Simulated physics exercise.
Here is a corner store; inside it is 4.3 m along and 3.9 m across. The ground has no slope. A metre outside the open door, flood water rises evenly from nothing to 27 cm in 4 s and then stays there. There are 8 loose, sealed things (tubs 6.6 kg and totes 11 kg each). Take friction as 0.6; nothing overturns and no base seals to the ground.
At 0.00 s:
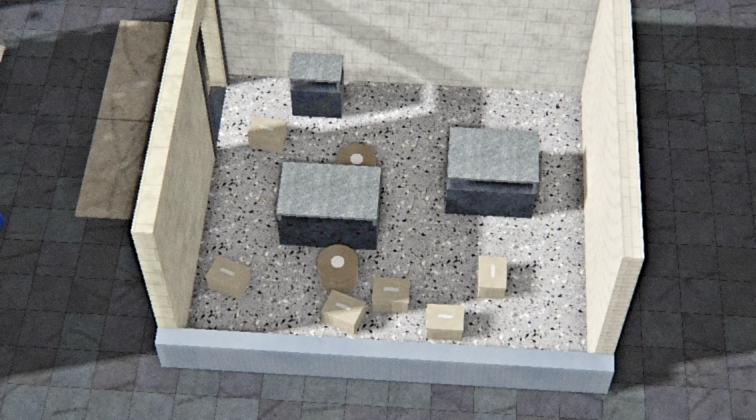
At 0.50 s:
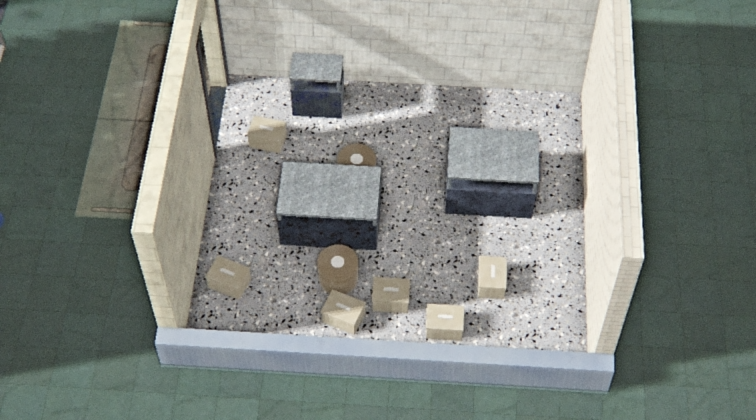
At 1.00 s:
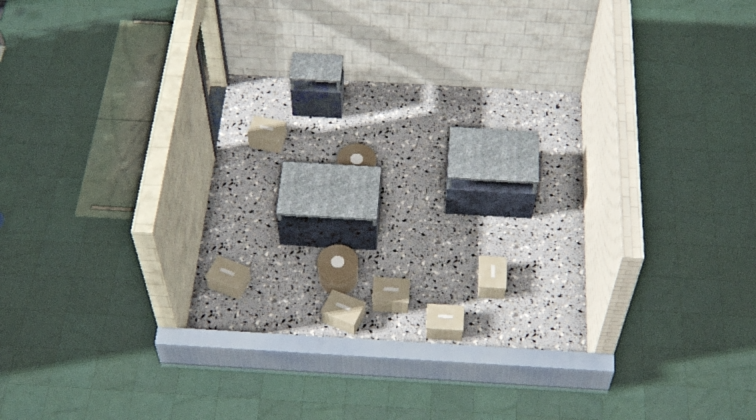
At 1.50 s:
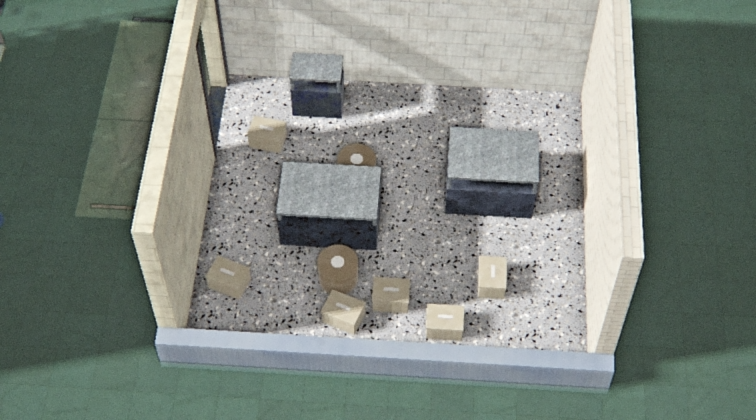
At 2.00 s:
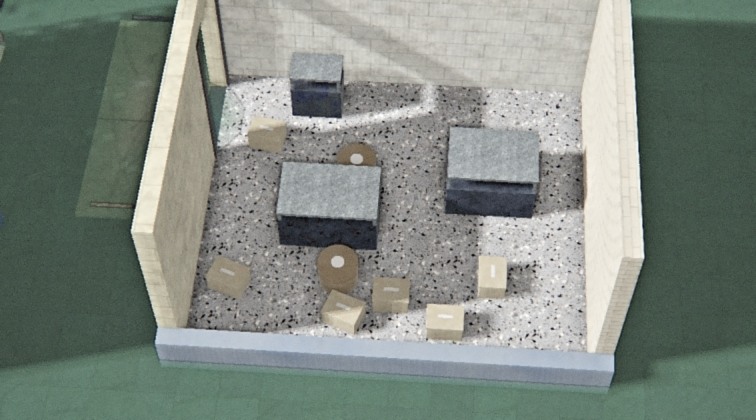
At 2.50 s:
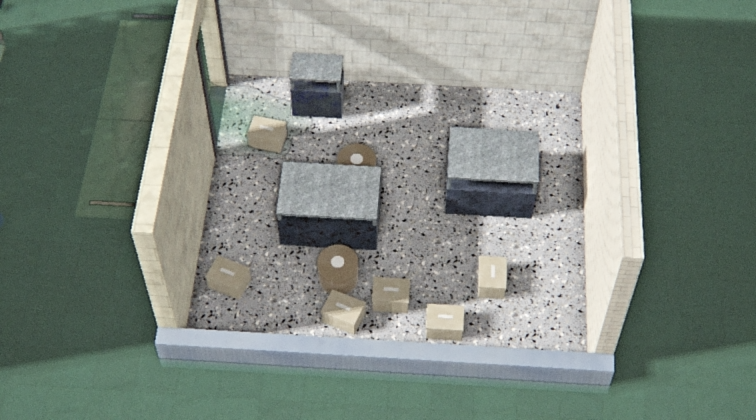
We see a roofless store with grey counters and scattered tan containers as greenish water covers the dark paving outside, then creeps through the left doorway onto the speckled floor, while everything inside stays still.
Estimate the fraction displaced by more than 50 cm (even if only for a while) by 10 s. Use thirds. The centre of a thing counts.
It is under a third.
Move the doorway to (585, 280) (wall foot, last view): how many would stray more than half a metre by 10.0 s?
Then 6.
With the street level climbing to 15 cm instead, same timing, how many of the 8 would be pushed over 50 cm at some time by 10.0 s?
In that case 2 of them.
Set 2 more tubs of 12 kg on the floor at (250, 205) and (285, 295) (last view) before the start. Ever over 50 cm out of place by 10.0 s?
In that order: Less, short of it.
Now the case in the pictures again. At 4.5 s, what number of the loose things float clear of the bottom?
0 of them.
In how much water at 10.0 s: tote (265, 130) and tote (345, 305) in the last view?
About 11 and 6 cm.
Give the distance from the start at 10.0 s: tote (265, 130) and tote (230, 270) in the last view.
In that order: 350 cm, 0 cm.
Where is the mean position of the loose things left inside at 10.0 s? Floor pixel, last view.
Near (413, 285).
After 3.5 s 0 of 8 are over 50 cm from their spots; 0 afloat.
After 4.5 s 1 of 8 are over 50 cm from their spots; 0 afloat.
After 7.0 s 2 of 8 are over 50 cm from their spots; 1 afloat.
After 10.0 s 2 of 8 are over 50 cm from their spots, and 2 have been at some point; 3 afloat.
